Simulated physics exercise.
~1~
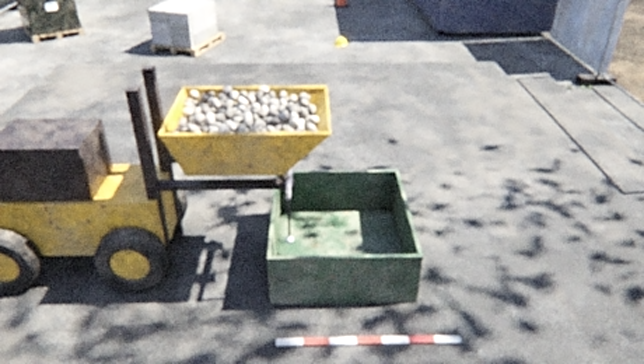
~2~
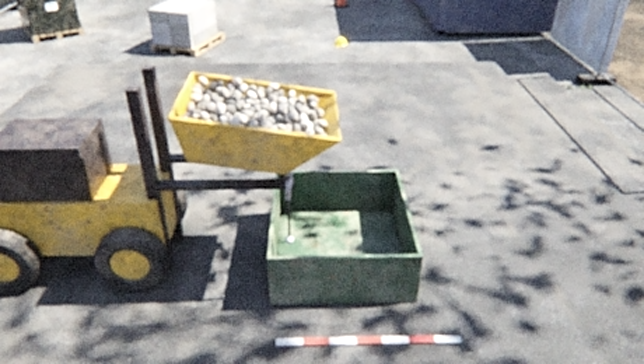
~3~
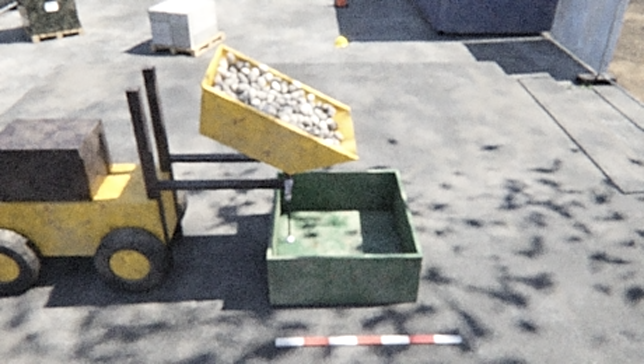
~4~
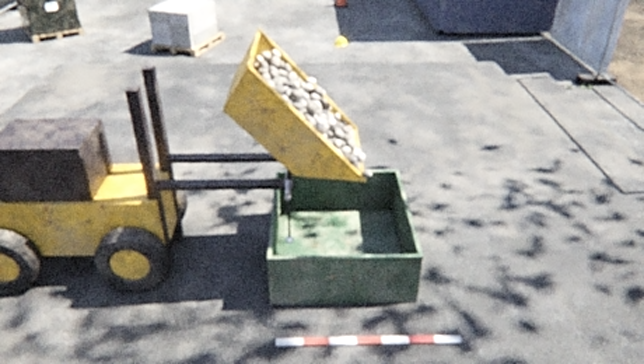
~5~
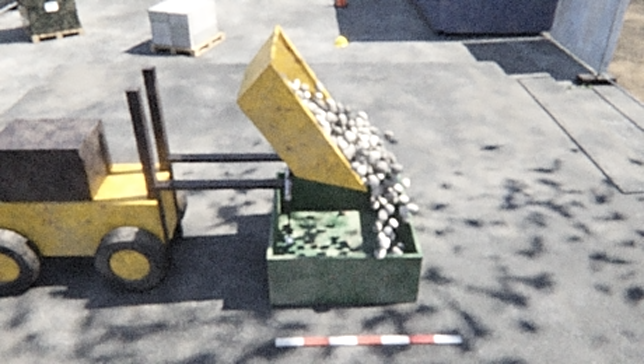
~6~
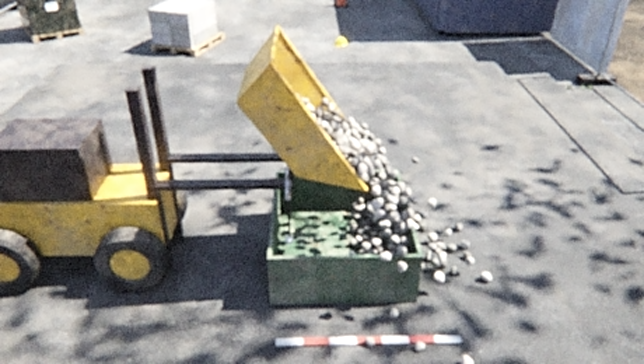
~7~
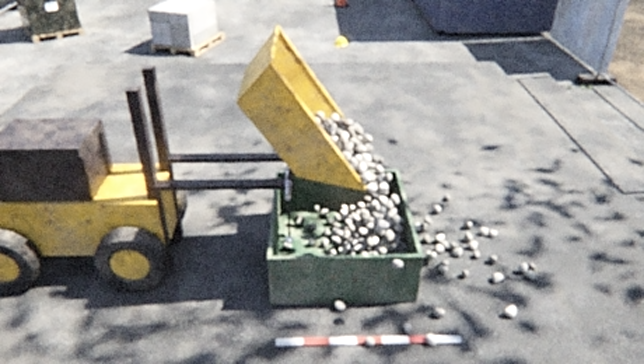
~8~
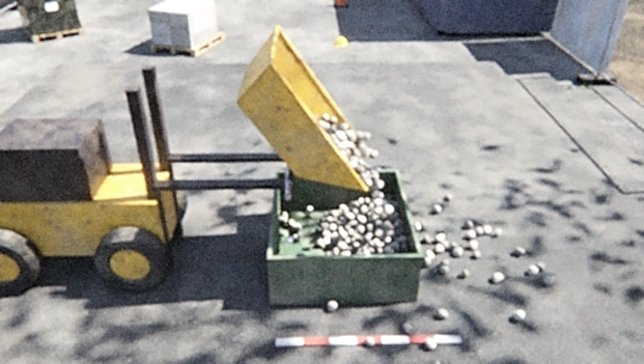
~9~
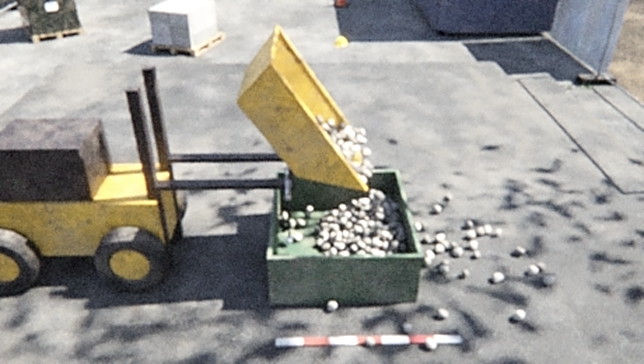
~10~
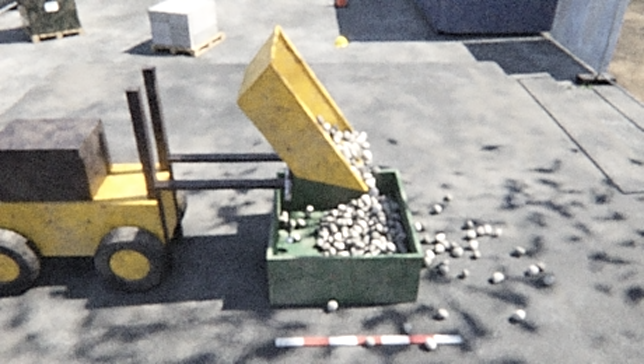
To begin with, a yellow fork truck on the left holds a yellow skip full of pale, rounded stones above an open green bin, with a red and white striped staff lying in front. The skip tips steadily to the right, its load staying in place until the floor is steep. Then the stones pour over the lower edge into the bin, and some spill past its right side and scatter across the grey ground. The skip stops tilting, and the flow slows and settles. At the end, most of the stones lie heaped in the bin, a good share remains in the tilted skip, and a few rest on the ground.
